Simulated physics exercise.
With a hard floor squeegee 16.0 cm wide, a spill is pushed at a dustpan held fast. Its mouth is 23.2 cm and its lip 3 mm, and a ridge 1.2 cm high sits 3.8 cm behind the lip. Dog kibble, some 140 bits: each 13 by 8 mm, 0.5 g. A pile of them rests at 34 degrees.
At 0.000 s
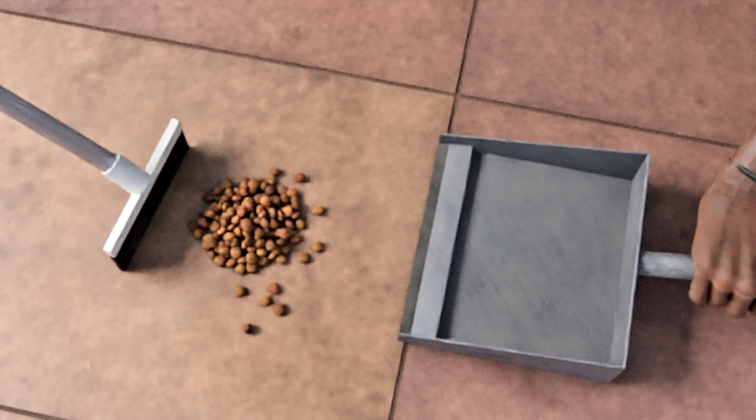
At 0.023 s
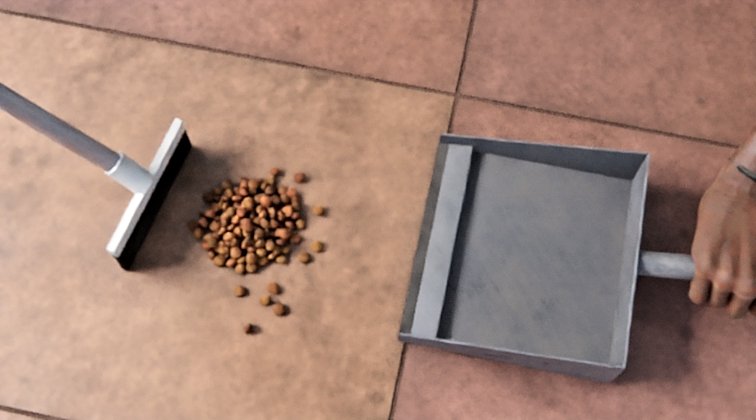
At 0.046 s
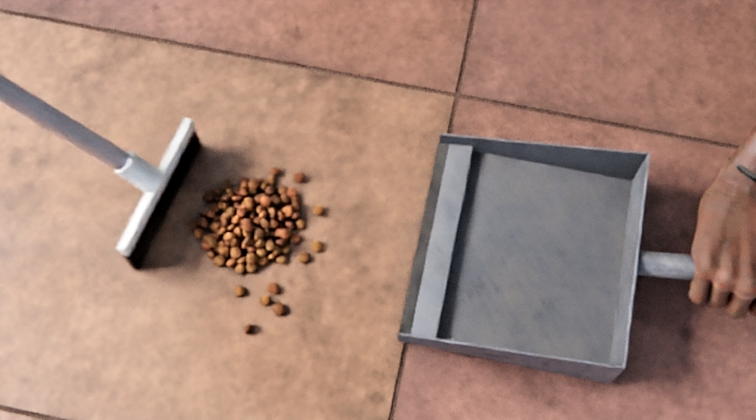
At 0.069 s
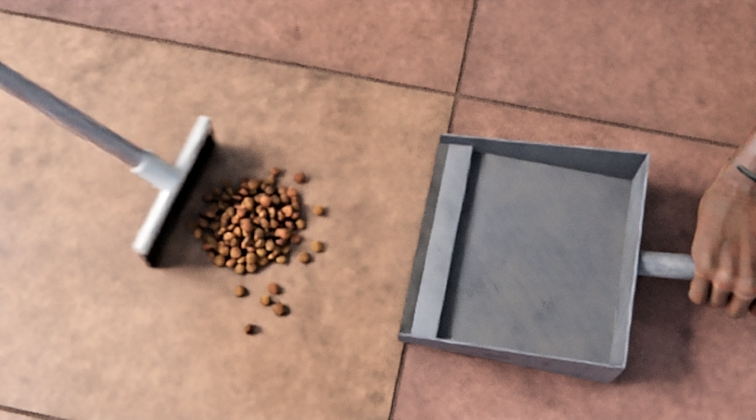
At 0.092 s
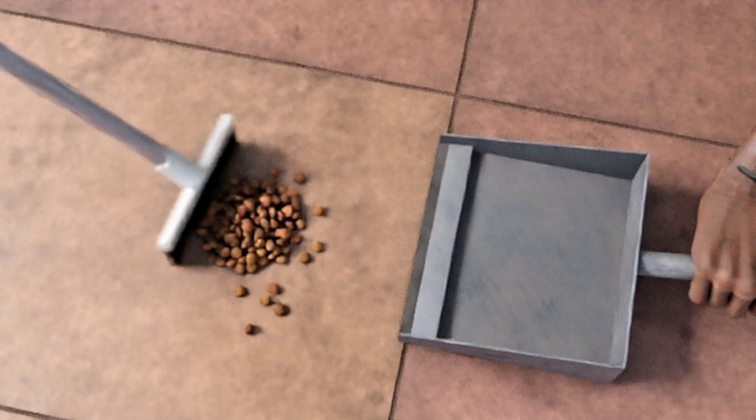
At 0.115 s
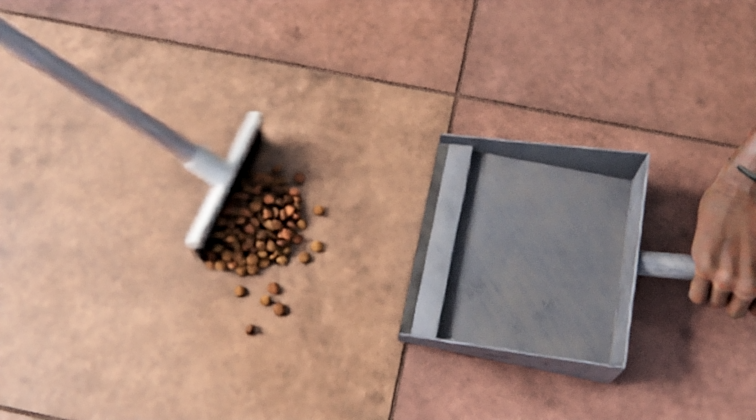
On a tiled floor, a squeegee on a long handle slid slowly, then faster, rightward into a pile of brown kibble, bunching up its left side, while a hand held a grey dustpan still.
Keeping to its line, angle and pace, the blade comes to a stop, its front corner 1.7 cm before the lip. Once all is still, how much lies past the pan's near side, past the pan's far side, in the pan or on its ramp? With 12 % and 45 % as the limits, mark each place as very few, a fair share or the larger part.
My call: Near side: Very few; far side: Very few; pan: A fair share.
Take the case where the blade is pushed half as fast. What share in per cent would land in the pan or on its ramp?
Some 20 %.
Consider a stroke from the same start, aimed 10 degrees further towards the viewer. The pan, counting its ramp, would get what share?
About 50 percent would end up there.
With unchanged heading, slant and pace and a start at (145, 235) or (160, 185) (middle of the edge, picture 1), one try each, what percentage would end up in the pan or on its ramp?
Close to 45 in a hundred, then close to 30 in a hundred.
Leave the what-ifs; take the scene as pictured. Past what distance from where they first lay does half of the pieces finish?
About 18 cm.
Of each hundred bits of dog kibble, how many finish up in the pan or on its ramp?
I'd say close to 40 per cent.
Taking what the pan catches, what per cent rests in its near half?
Roughly 40 percent.
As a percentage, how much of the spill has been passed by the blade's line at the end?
Estimate: Around 15 %.
Then, at 0.20 s, middle of the blade 10 cm from the lip; 0 % over the lip, far side 0 %, near side 5 %.
Then, at 0.26 s, middle of the blade 5 cm from the lip; 0 % over the lip, far side 0 %, near side 5 %.
Then, at 0.46 s, middle of the blade 3 cm from the lip; 40 % over the lip, far side 0 %, near side 10 %.
At rest (1.1 s), near side 10 %, far side 0 %, pan 40 %, in front of the lip or behind the blade 55 %.
